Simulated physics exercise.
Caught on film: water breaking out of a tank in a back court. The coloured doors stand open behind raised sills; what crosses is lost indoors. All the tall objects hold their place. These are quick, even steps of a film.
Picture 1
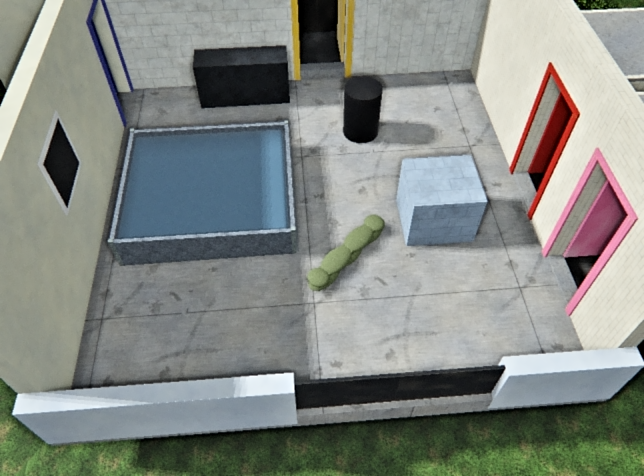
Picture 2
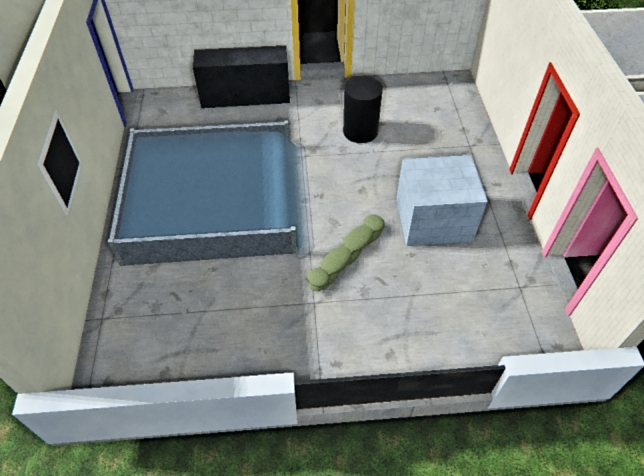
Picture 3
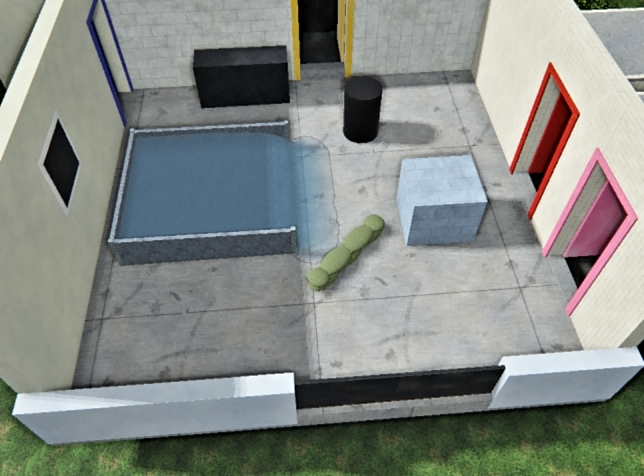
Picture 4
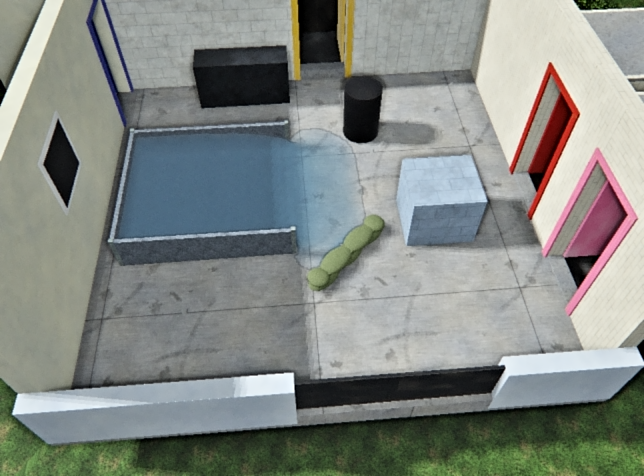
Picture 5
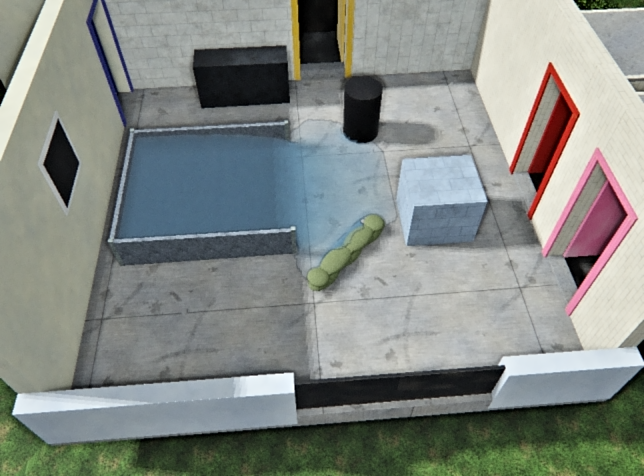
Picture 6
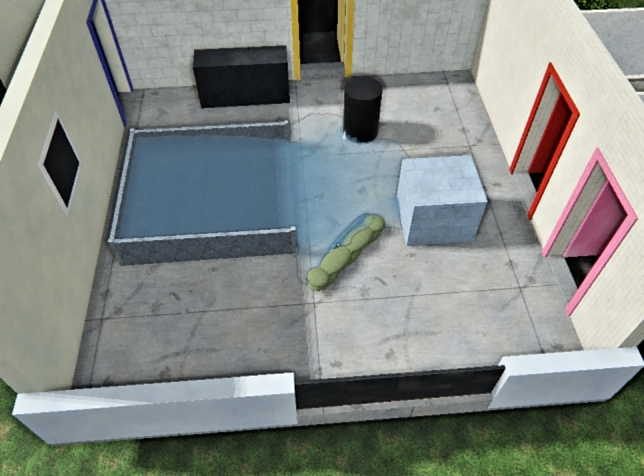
In a walled back court, water broke out of the right side of a tank and spread rightward across the paving, reaching the green hedge-like shape, the black cylinder and the pale block.
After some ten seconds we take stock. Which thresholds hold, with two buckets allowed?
One by one: The red door takes more than that; the yellow door stays under that; the pink door stays under that; the blue door takes more than that.
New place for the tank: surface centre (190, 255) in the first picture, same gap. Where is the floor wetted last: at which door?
Last comes the one in blue.
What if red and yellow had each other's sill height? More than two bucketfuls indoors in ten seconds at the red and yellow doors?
In short: The red one holds, the yellow one passes that mark.
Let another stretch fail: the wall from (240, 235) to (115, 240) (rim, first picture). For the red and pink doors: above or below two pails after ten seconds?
One by one: The red one keeps below it; the pink one passes that mark.
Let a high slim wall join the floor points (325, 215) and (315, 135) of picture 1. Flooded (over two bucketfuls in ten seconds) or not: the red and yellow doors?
Then: The red one stays under; the yellow one takes less.
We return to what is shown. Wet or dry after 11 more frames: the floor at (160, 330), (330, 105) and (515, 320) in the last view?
In that order: Clear, under water, clear.
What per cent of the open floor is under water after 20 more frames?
Some 65 per cent.
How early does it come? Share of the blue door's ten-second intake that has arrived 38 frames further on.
Roughly 0 per cent.
A moment on, water covers 25 % of the floor; the red door wet at the sill, nothing in, the yellow door not reached, the pink door not reached, the blue door not reached.
Next, water covers 40 % of the floor; the red door under two buckets in, the yellow door wet at the sill, nothing in, the pink door not reached, the blue door not reached.
Then, water covers 65 % of the floor; the red door over two buckets in, the yellow door wet at the sill, nothing in, the pink door wet at the sill, nothing in, the blue door not reached.
Later, water covers 80 % of the floor; the red door far over two buckets in, the yellow door wet at the sill, nothing in, the pink door wet at the sill, nothing in, the blue door wet at the sill, nothing in.
In the end, water covers 95 % of the floor; the red door far over two buckets in, the yellow door wet at the sill, nothing in, the pink door wet at the sill, nothing in, the blue door over two buckets in.
